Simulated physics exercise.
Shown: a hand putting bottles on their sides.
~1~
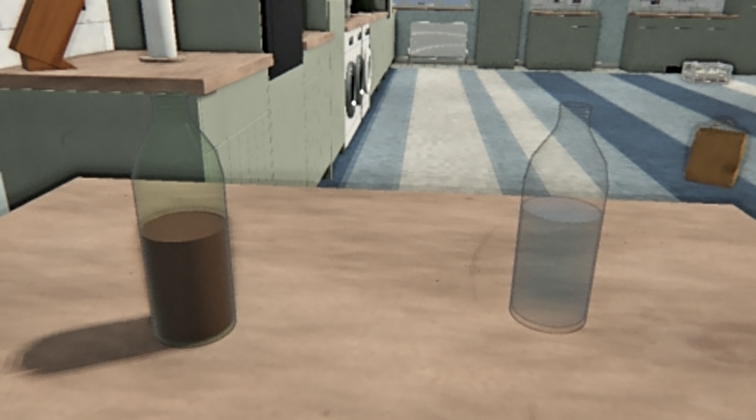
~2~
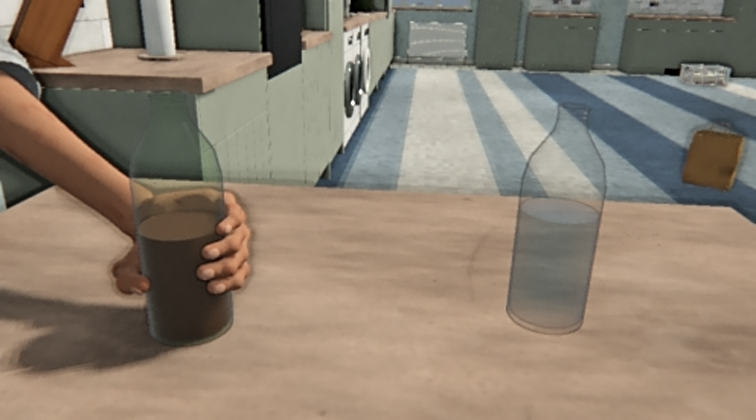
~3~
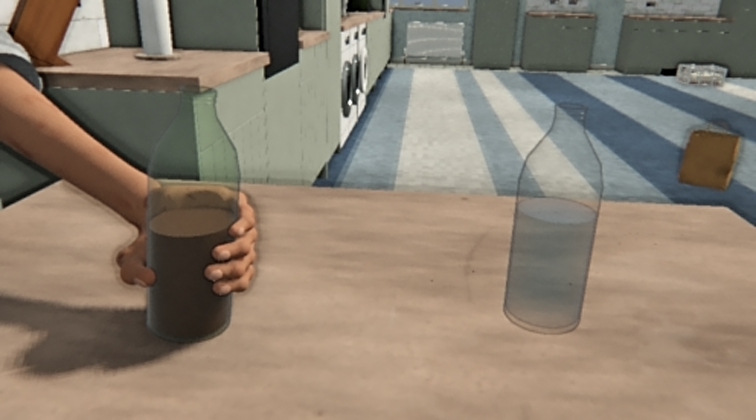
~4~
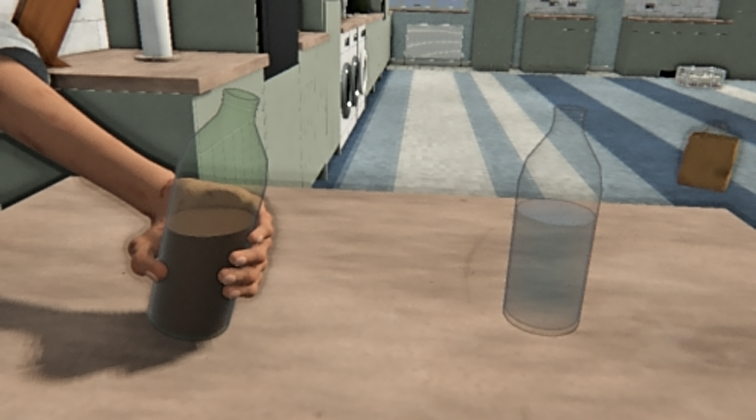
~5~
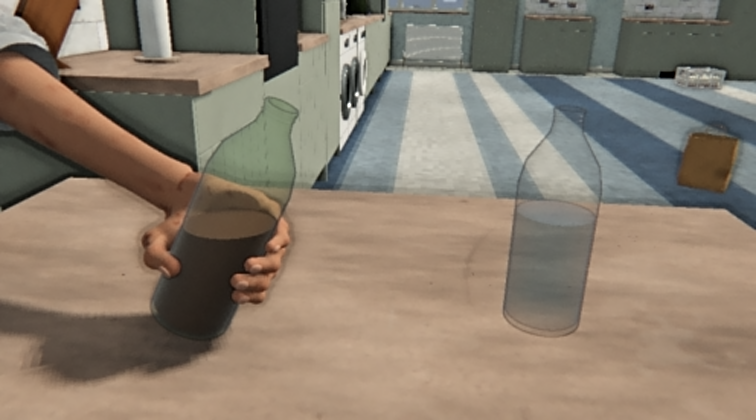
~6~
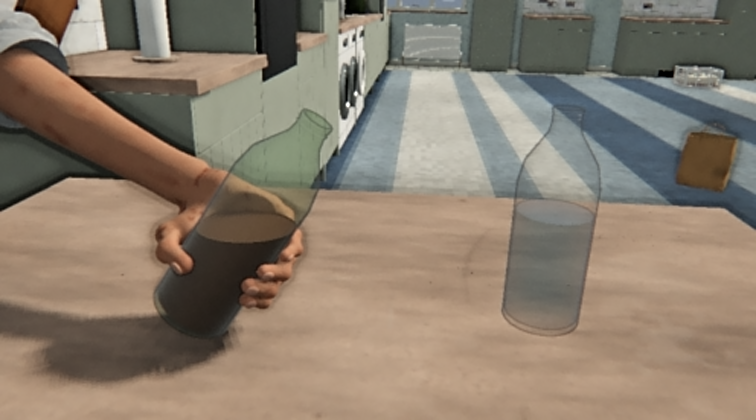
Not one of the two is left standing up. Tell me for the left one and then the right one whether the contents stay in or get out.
Left: They get out. Right: They get out.
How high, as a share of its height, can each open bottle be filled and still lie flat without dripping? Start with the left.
In order, the limits are 26 % and 26 %.
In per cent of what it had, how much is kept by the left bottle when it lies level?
About 60 %.
A moment on, the left bottle is nearly down; left bottle, all still inside.
Further on, the left bottle lies flat; left bottle, a puddle at its mouth.
When it is over, both lie flat; left bottle, a puddle at its mouth; right bottle, a puddle at its mouth.
